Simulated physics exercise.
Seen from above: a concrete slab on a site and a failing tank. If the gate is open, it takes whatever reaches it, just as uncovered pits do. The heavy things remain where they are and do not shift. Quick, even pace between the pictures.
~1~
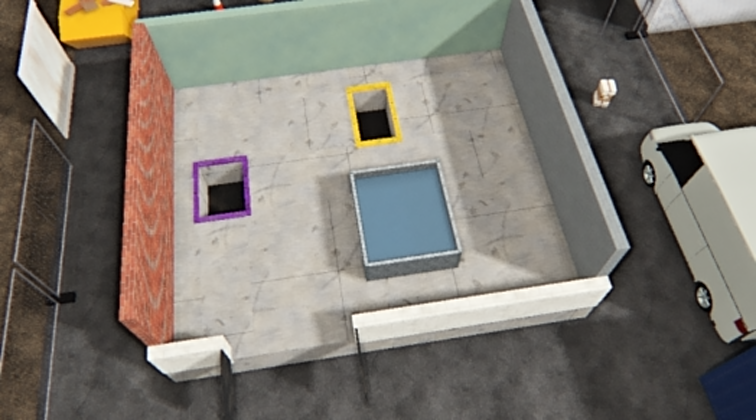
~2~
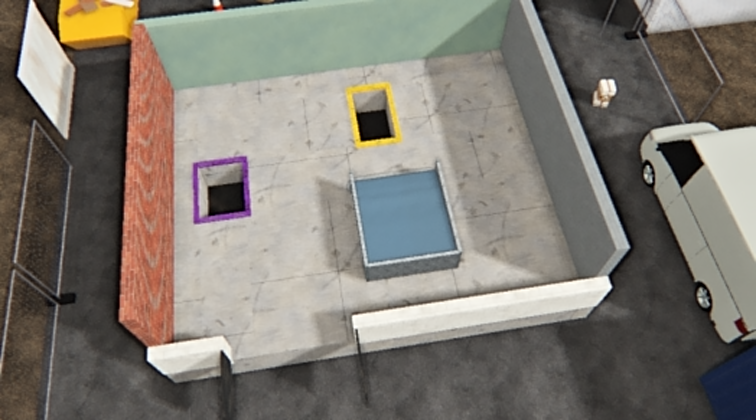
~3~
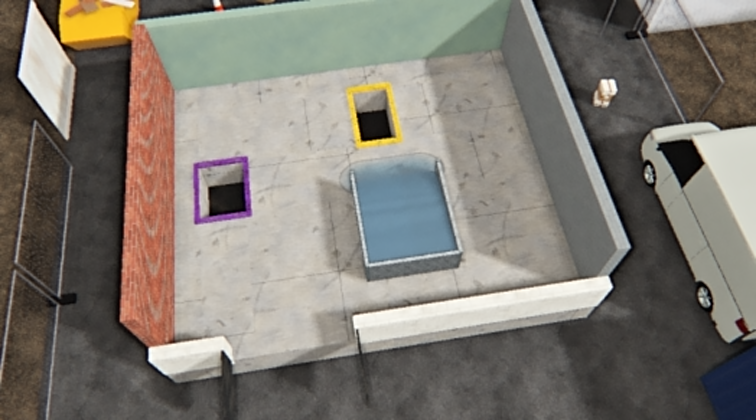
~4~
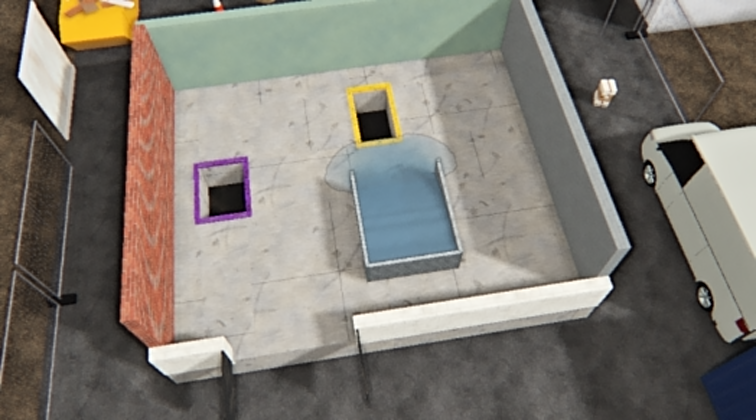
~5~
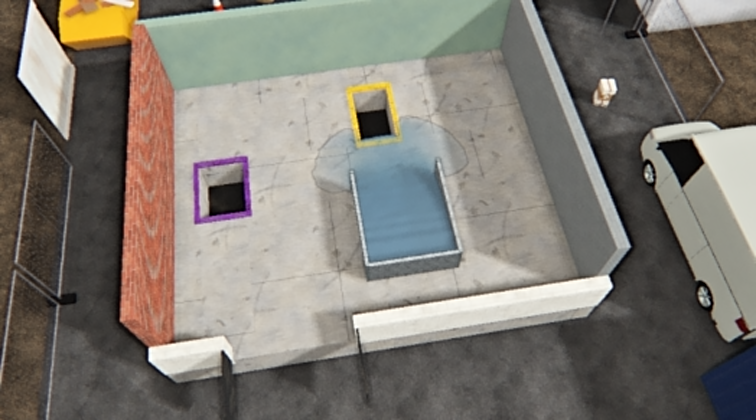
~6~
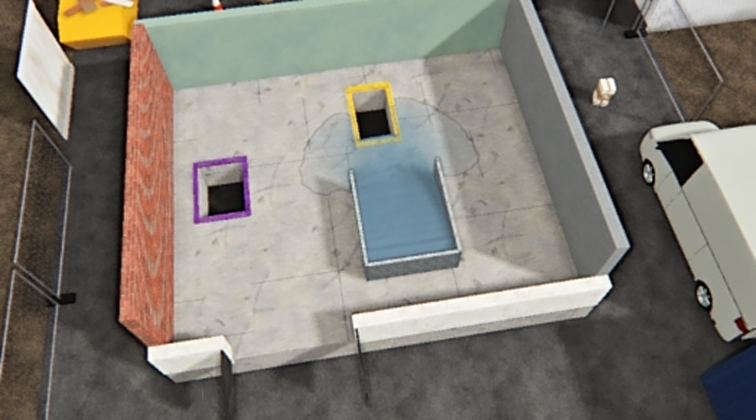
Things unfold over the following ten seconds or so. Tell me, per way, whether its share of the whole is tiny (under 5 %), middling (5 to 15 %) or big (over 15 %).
The gate gets hardly any of it - below five per cent; the yellow pit gets a big share of it - past fifteen per cent; the purple pit gets hardly any of it - below five per cent.
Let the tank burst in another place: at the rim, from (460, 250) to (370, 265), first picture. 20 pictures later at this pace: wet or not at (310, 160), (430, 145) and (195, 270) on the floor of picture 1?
Point 1: Unwetted; point 2: Unwetted; point 3: Inundated.
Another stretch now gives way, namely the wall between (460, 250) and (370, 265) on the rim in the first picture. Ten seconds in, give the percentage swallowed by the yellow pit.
Roughly 0 per cent goes to the yellow pit.
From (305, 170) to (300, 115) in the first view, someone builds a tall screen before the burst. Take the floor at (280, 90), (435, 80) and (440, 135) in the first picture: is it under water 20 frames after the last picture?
In order: Wet; wet; wet.
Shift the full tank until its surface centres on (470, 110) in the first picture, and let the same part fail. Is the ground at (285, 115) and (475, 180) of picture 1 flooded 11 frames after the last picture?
Reading them in sequence: Drenched, followed by high and dry.
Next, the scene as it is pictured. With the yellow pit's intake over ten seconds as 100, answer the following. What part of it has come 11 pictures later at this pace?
Share by then: 65 in a hundred.
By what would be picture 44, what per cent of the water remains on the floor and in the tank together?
That comes to around 68 in a hundred.
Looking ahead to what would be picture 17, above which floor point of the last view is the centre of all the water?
Centre of mass: Roughly (389, 156).
A moment on, water covers 25 % of the floor; the gate 0 %, the yellow pit 12 %, the purple pit 0 %.
Next, water covers 35 % of the floor; the gate 0 %, the yellow pit 21 %, the purple pit 0 %.
Then, water covers 40 % of the floor; the gate 0 %, the yellow pit 28 %, the purple pit 0 %.
Later, water covers 65 % of the floor; the gate 0 %, the yellow pit 31 %, the purple pit 0 %.
In the end, water covers 85 % of the floor; the gate 0 %, the yellow pit 32 %, the purple pit 1 %.
